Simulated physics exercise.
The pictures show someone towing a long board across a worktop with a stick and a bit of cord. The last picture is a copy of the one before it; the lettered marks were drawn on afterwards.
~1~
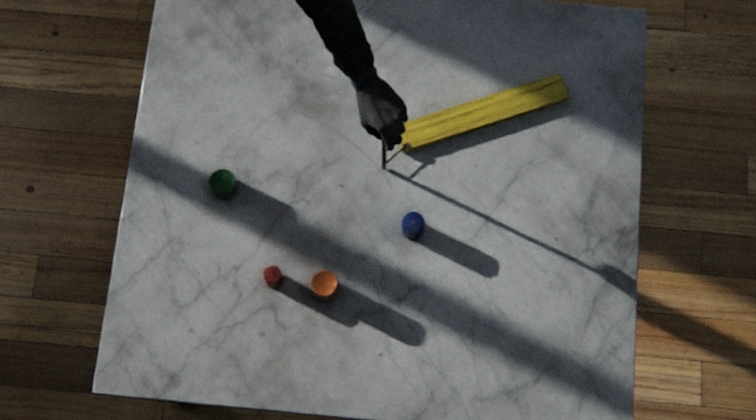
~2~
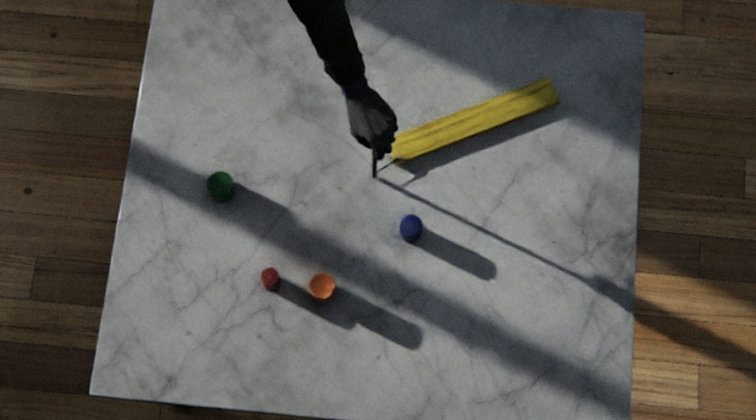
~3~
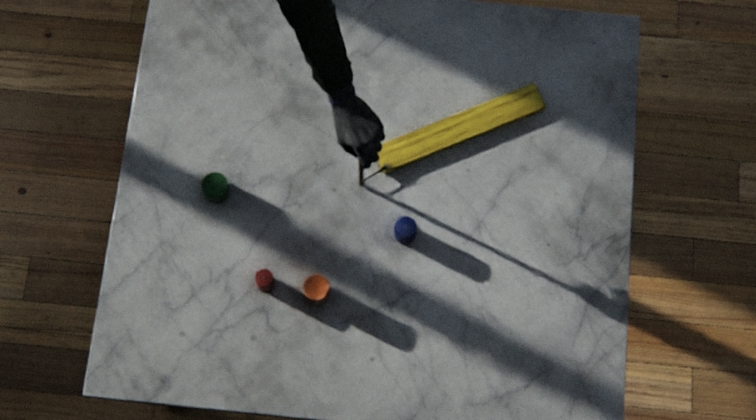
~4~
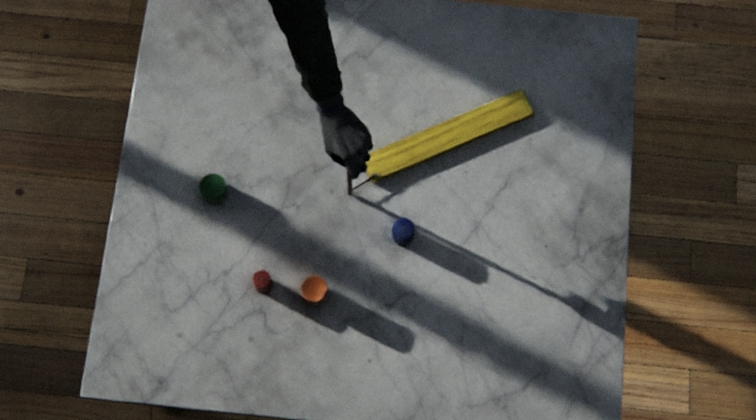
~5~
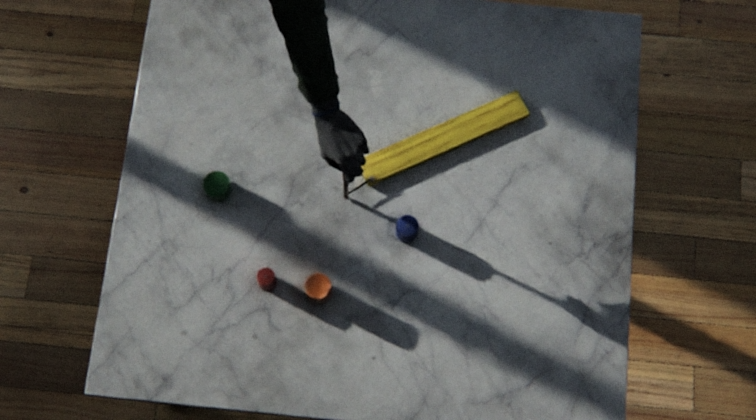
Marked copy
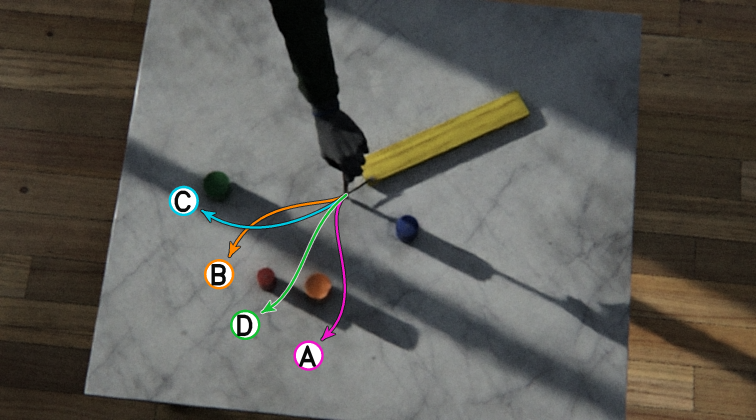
On a marble-patterned worktop, a dark-gloved hand used a stick and cord to tow a long yellow board a short way down and to the left, while four small coloured objects stayed put nearby.
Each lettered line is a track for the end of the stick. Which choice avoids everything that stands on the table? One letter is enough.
Choose path B.
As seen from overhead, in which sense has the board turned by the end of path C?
On that path, clockwise.
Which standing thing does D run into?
It is the red candle.
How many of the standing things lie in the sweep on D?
It touches one.
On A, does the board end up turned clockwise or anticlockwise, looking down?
On that path, anticlockwise.
On the copy, A from (346, 195) via (344, 272) to (322, 340); B from (346, 195) via (275, 212) to (230, 256); C from (346, 195) via (272, 226) to (202, 211); D from (346, 195) via (306, 254) to (262, 312).
On B. First, foot of the stick (299, 206), middle of the board (403, 157).
Then, foot of the stick (252, 225), middle of the board (358, 176).
Finally, foot of the stick (228, 260), middle of the board (327, 196); nothing has been touched.
By contrast, A meets the blue candle and orange jar; C meets the green tub; D meets the red candle.
